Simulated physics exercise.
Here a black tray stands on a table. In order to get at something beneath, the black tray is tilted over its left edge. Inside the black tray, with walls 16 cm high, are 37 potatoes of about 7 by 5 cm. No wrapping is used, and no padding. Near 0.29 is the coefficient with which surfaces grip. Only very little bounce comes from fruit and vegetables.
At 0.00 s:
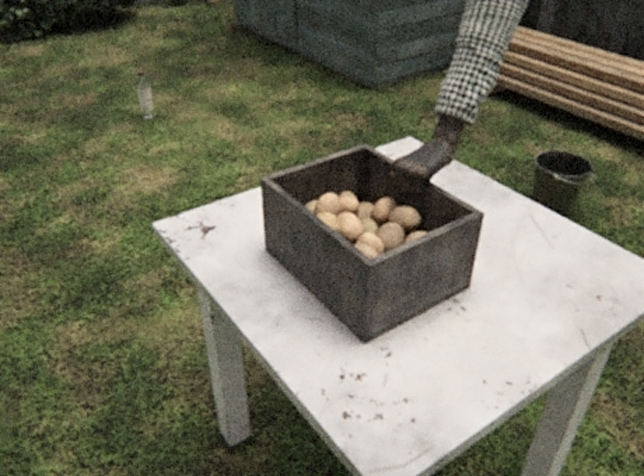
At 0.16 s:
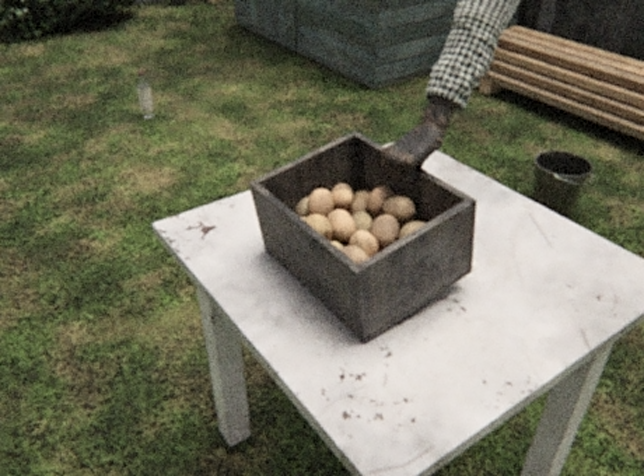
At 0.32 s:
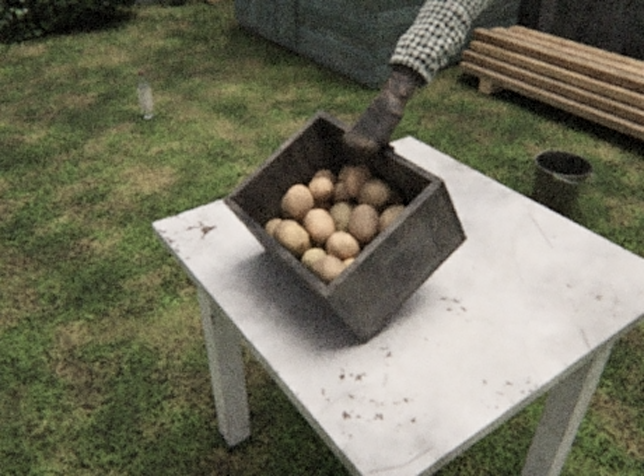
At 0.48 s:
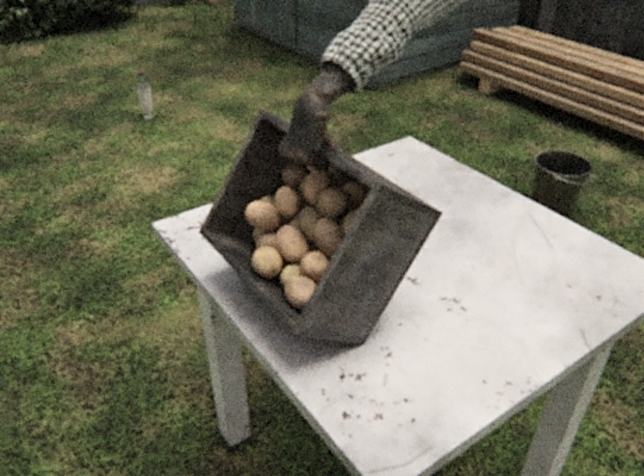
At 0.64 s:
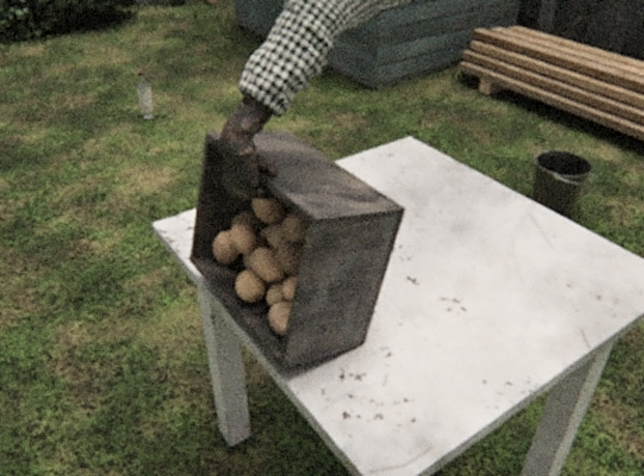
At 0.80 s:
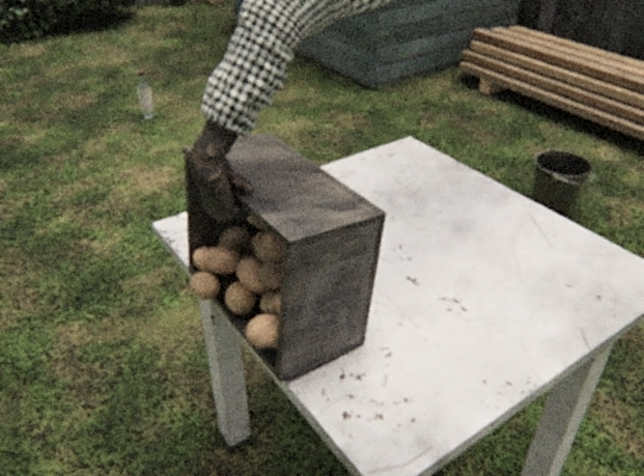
On a white table outdoors, a gloved hand tilts a dark box of potatoes leftward onto its side.
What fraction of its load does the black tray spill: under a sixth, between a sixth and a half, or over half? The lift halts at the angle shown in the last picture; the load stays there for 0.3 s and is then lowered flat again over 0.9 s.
Looks like anywhere from a sixth to half of the stuff is going to get out.
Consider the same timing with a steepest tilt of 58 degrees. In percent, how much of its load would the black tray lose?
Black tray: 0%.
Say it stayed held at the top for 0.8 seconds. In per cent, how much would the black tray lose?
In that case the black tray sheds 30 percent of its load.
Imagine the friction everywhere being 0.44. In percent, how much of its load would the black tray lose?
Then the black tray sheds 30 per cent of its load.
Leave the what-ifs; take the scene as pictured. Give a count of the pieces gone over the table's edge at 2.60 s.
I'd put the number around 10.
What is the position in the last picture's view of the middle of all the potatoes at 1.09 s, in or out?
Roughly at (262, 277).
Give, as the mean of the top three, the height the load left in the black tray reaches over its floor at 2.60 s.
Height: About 11 cm.
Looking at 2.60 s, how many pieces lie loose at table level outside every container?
Roughly 0.
After 1.09 s, tilt 84°; 5 of 37 out of the black tray.
After 1.45 s, tilt 56°; 10 of 37 out of the black tray.
After 1.95 s, tilt 1°; 10 of 37 out of the black tray.
Final count (at 2.60 s), 10 of 37 out of the black tray. Asked share, 10 of 37, 27 per cent.
